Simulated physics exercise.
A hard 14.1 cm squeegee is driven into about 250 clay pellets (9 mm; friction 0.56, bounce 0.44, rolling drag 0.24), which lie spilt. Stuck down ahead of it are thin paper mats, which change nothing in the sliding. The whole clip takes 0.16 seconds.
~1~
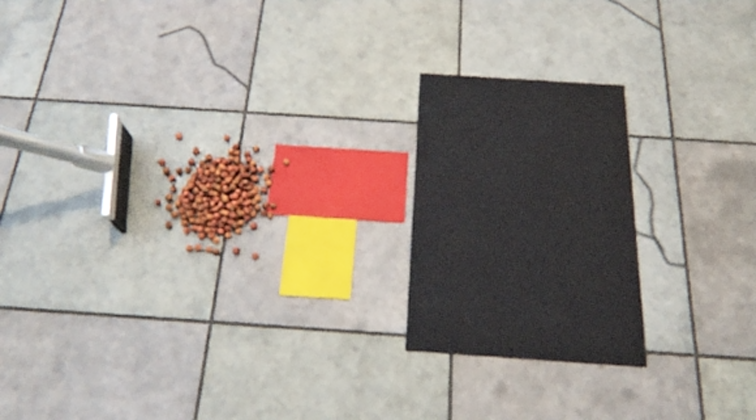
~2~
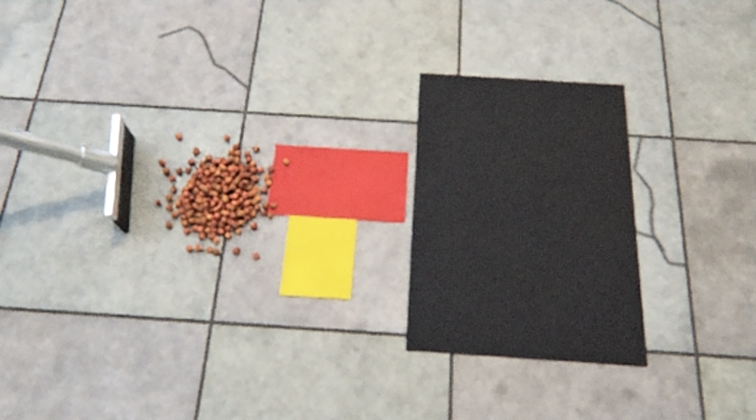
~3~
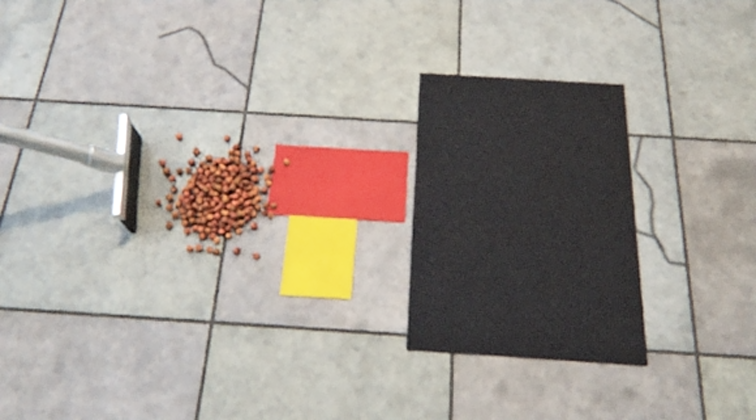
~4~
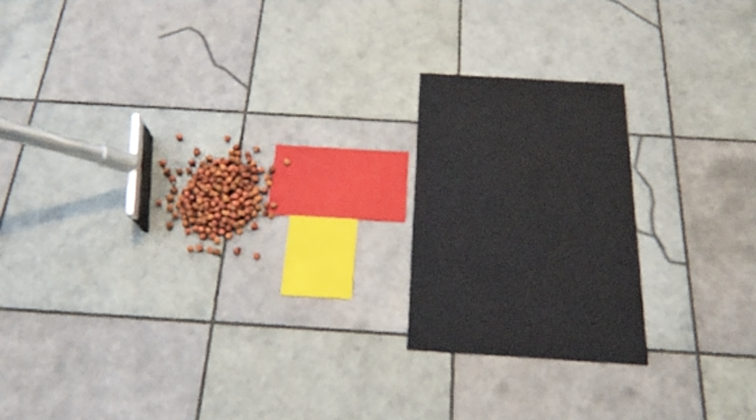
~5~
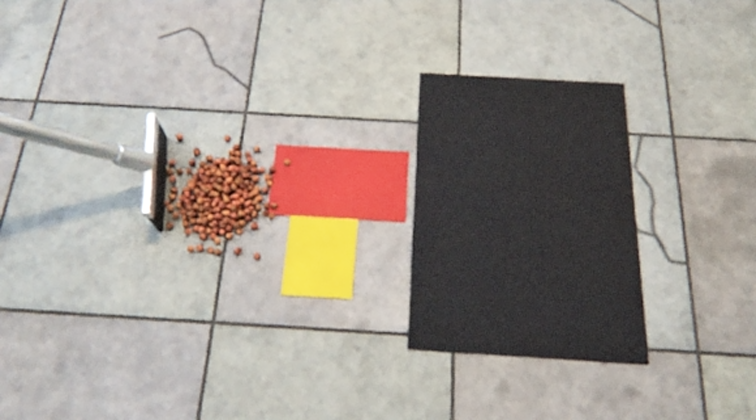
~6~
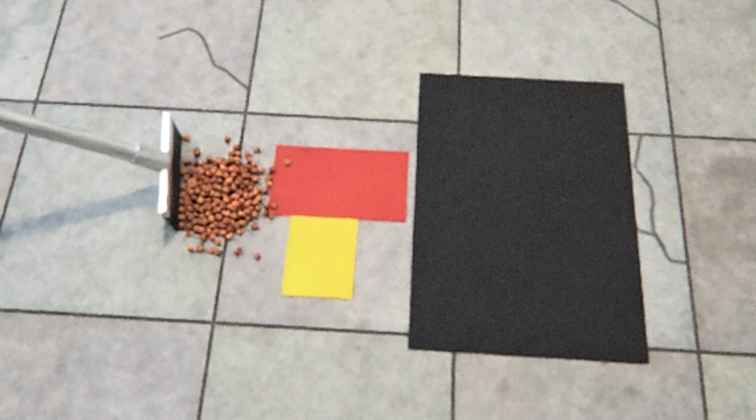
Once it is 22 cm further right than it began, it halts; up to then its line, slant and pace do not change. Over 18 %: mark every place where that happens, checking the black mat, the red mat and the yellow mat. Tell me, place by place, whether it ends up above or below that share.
Place by place: Black mat, below the mark; red mat, above the mark; yellow mat, below the mark.
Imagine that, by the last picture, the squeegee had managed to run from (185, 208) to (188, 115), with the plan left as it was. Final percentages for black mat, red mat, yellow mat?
Black mat 0, red mat 45, yellow mat 10.
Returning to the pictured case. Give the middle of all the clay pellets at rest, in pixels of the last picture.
Look at about (320, 189), that's the middle.
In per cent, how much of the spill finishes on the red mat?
Roughly 55 %.
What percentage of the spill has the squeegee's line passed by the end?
Some 20 percent.
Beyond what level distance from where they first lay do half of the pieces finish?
Close to 14 cm, measured level.
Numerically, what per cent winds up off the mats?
I'd reckon some 30 per cent.
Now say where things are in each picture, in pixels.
In the first frame, squeegee from (109, 215) to (117, 121); moved 0.0 cm; pieces shifted so far, 0; middle of the spill at (218, 188); yellow mat at (319, 257); red mat at (339, 183); black mat at (523, 208).
In the second frame, squeegee from (112, 216) to (119, 121); moved 0.3 cm; pieces shifted so far, 0; middle of the spill at (218, 188).
In the third frame, squeegee from (120, 215) to (126, 121); moved 1.2 cm; pieces shifted so far, 0; middle of the spill at (219, 188).
In the fourth frame, squeegee from (133, 215) to (139, 121); moved 2.8 cm; pieces shifted so far, 0; middle of the spill at (219, 188).
In the fifth frame, squeegee from (149, 214) to (154, 120); moved 4.7 cm; pieces shifted so far, 2; middle of the spill at (219, 188).
In the sixth frame, squeegee from (165, 213) to (169, 120); moved 6.7 cm; pieces shifted so far, 34; middle of the spill at (220, 188); yellow mat at (321, 257); red mat at (340, 183); black mat at (524, 206).
Then, 0.17 s after the last picture, squeegee 18 cm from its start, spill 17 cm wide; yellow mat 5 %, red mat 50 %, off the mats 50 %.
Then, 0.34 s after the last picture, squeegee 22 cm from its start, spill 20 cm wide; yellow mat 10 %, red mat 60 %, off the mats 30 %.
Then, 0.49 s after the last picture, squeegee 22 cm from its start, spill 20 cm wide; yellow mat 10 %, red mat 55 %, off the mats 30 %.
In the end, yellow mat 10 %, red mat 55 %, black mat 0 %, off the mats 30 %.
